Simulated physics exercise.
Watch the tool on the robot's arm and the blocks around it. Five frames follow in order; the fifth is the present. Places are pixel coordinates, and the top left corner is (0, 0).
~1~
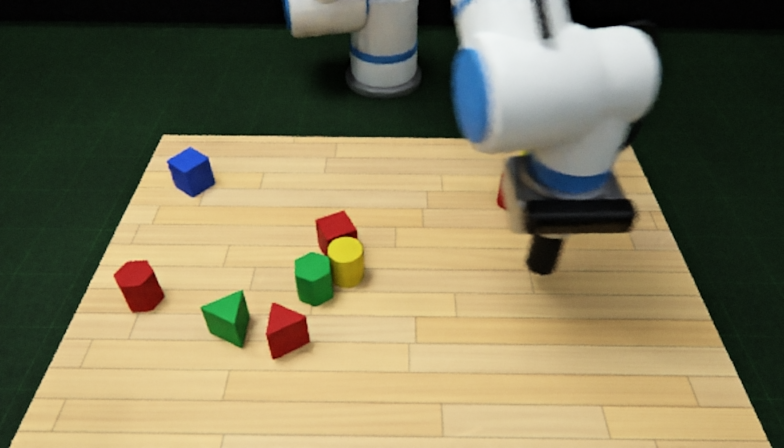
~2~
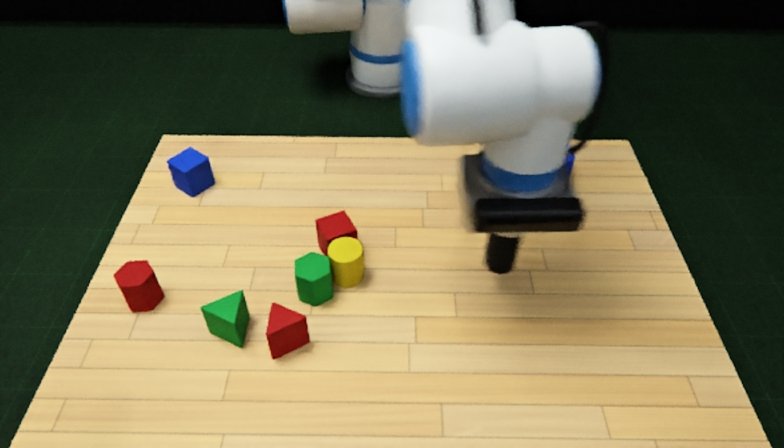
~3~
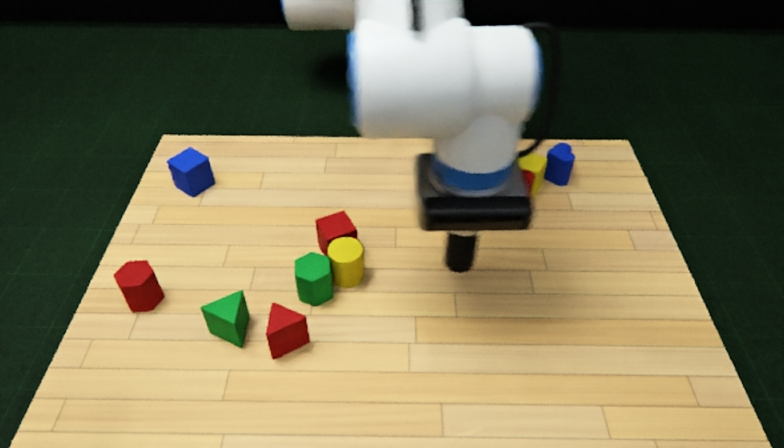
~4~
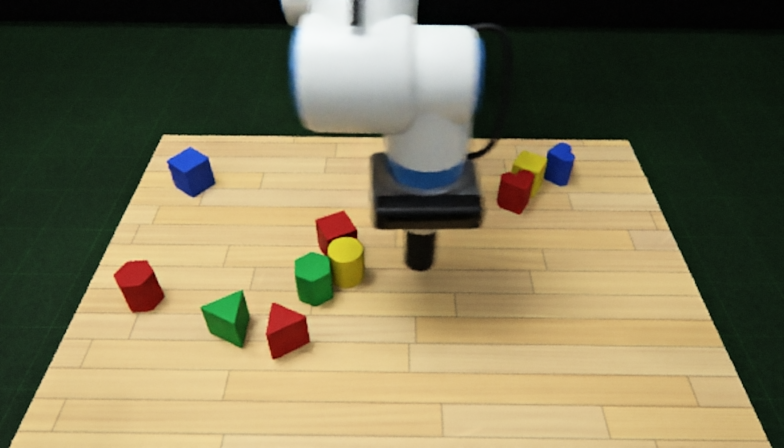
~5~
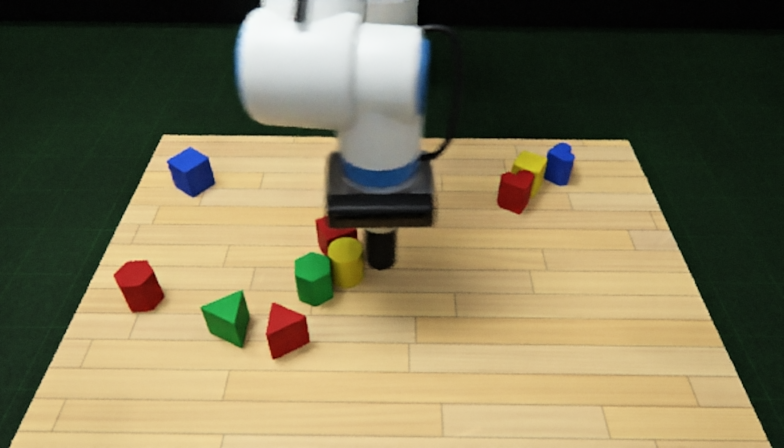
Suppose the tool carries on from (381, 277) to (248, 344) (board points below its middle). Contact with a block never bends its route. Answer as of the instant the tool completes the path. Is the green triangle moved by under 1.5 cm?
Yes, it checks out.
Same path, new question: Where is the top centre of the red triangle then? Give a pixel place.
In the picture, it is at (262, 336).
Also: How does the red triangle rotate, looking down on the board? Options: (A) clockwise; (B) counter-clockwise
B
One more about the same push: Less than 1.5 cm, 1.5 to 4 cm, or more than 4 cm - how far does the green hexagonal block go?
Covers 1.5 to 4 cm.
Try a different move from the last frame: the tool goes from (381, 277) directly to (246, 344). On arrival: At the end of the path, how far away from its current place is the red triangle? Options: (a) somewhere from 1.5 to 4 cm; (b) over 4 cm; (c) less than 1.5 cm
My answer is option a.
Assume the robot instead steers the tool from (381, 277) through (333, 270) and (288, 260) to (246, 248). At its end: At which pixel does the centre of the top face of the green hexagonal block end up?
I'd expect the centre of its top face to be at (290, 271).
On the path given first. One third of the way, tool (337, 281); green hexagonal block (291, 269), turned 45° anticlockwise; yellow circular block (321, 251).
Two thirds of the way, tool (292, 303); green hexagonal block (277, 272); yellow circular block (321, 251).
At the end, tool (243, 327); green triangle (216, 308), turned 25° clockwise; red triangle (262, 336), turned 60° anticlockwise; green hexagonal block (277, 272); yellow circular block (321, 251).
